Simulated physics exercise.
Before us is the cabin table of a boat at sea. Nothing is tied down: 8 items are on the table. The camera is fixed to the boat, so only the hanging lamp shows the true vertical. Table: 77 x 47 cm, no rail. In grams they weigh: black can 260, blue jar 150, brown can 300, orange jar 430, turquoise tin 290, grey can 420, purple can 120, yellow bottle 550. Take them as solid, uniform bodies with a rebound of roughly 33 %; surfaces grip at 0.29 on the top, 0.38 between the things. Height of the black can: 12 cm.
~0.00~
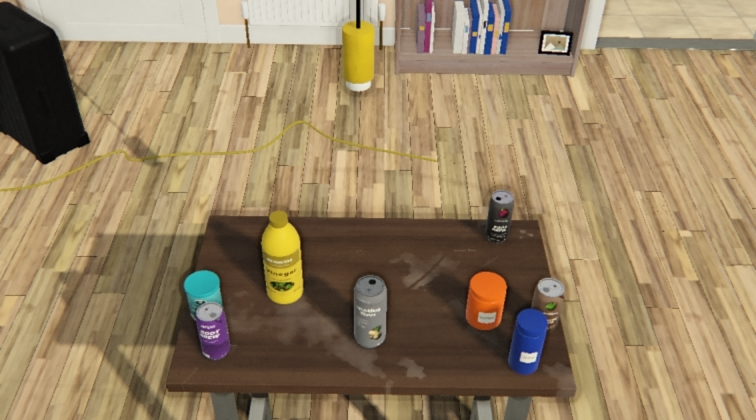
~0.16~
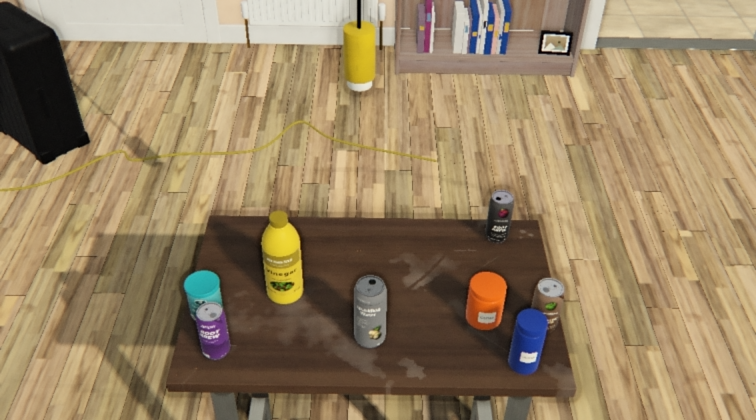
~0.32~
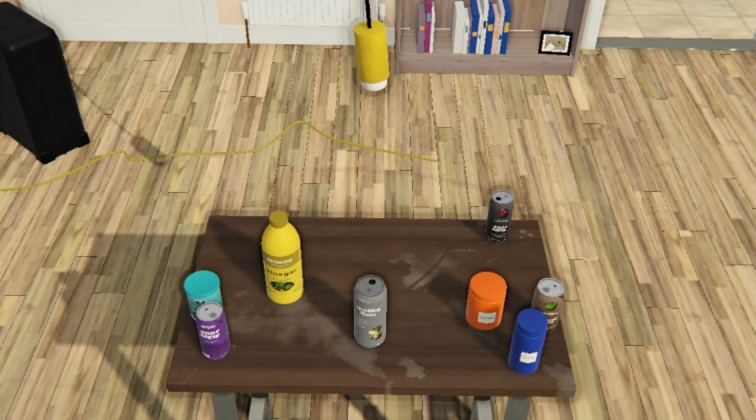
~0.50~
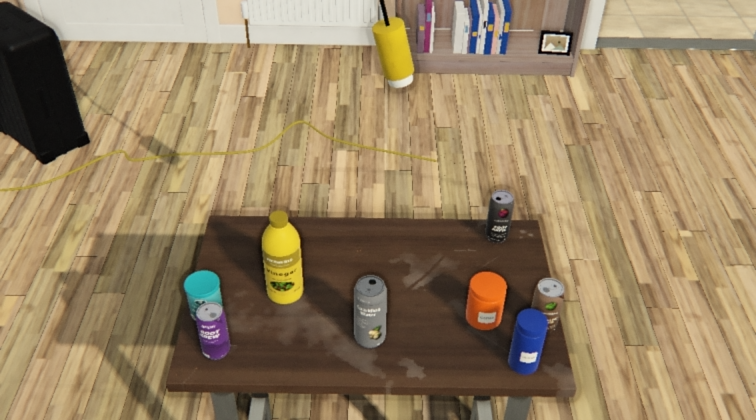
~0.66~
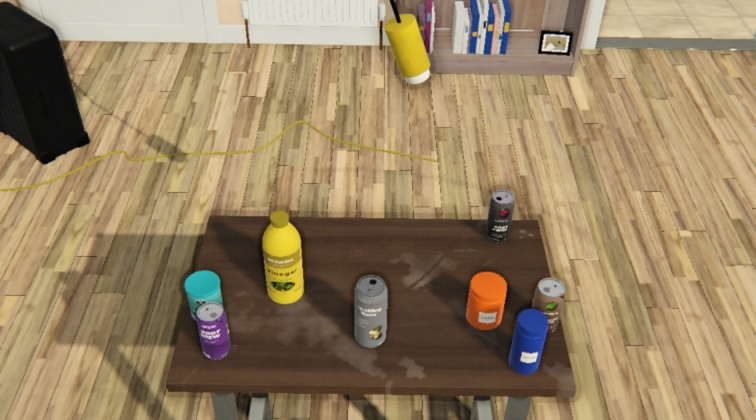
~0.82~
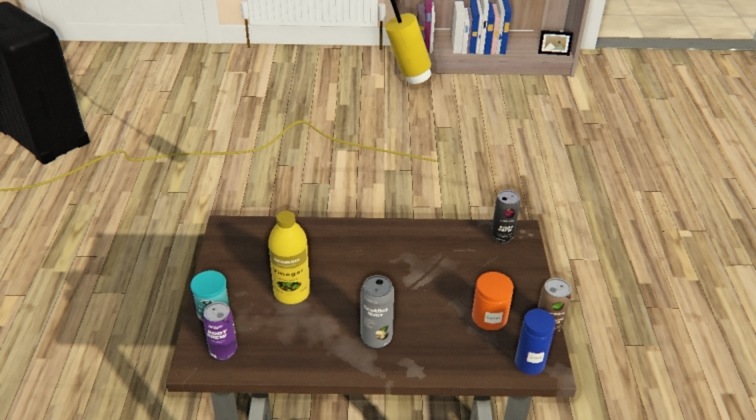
The clip shows cans, jars and a yellow bottle on a dark wooden table while a yellow hanging lamp behind it swings gradually to the right; then the items all shift slightly to the right across the tabletop.
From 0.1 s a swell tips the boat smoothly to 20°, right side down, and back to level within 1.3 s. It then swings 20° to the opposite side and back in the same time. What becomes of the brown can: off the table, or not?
The brown can goes over the edge.
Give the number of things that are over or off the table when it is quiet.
In all, 1.
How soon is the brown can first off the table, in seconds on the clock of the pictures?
At about 1.0 s.
After 1.22 s, boat heeled 4°, right side down; brown can now off the table; yellow bottle slid 6 cm; grey can slid 6 cm.
After 1.92 s, boat heeled 18°, left side down; yellow bottle slid 6 cm; grey can slid 5 cm; black can slid 5 cm.
At rest (3.2 s), off the table, brown can; the other 7 in place, give or take 5 cm.
